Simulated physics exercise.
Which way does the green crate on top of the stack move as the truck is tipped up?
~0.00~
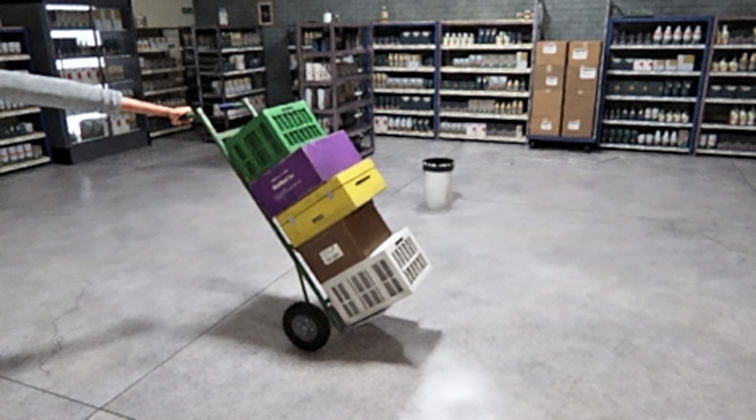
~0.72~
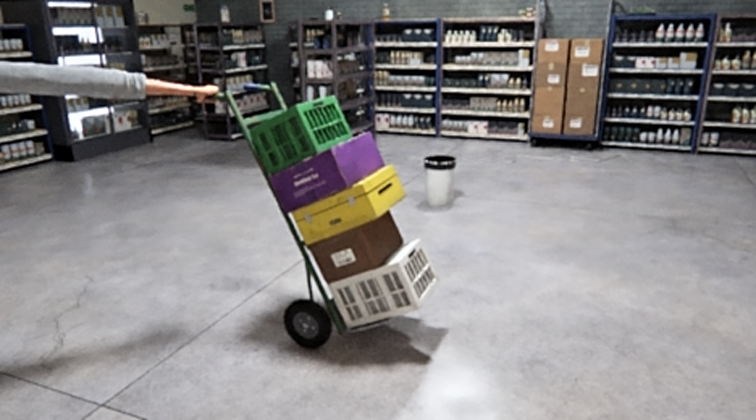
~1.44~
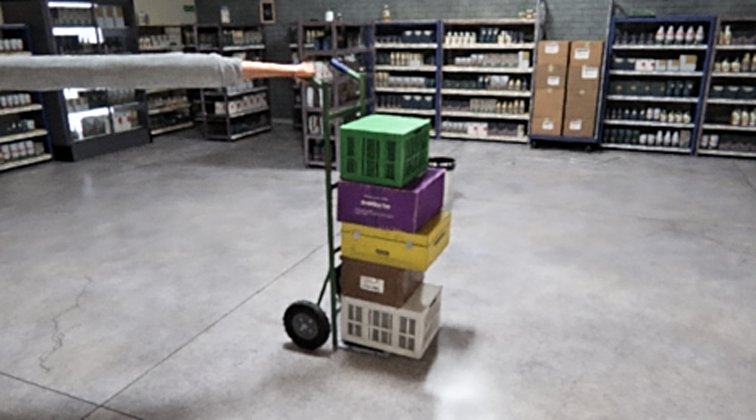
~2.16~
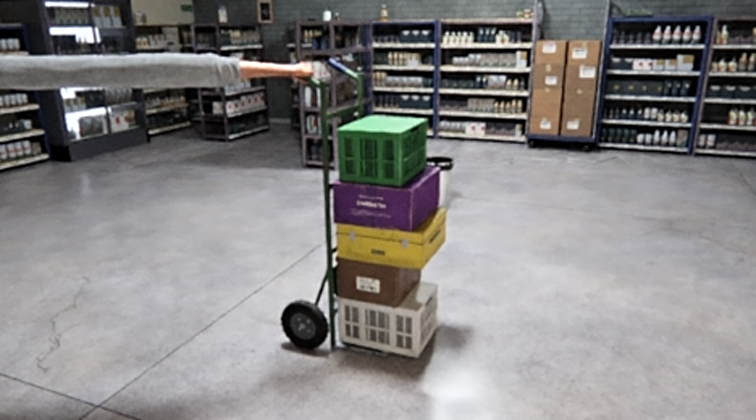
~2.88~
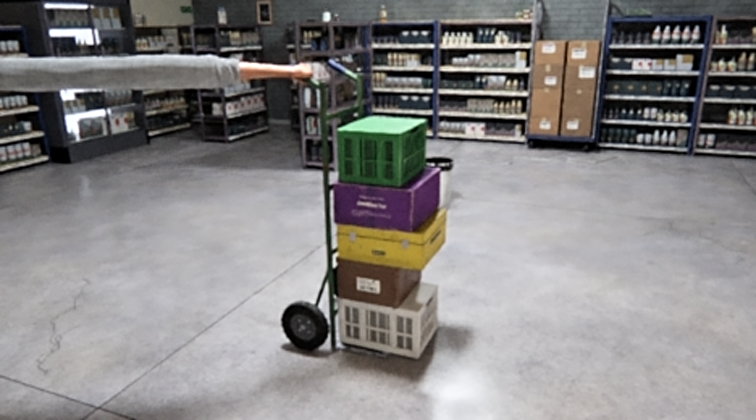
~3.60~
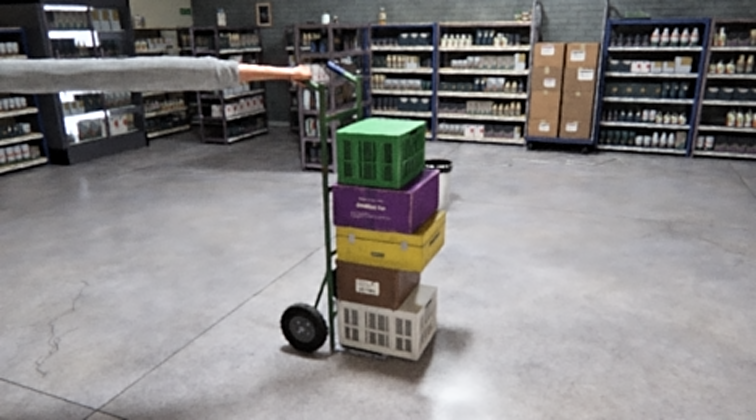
The green crate moves to the right as the truck swings upright.
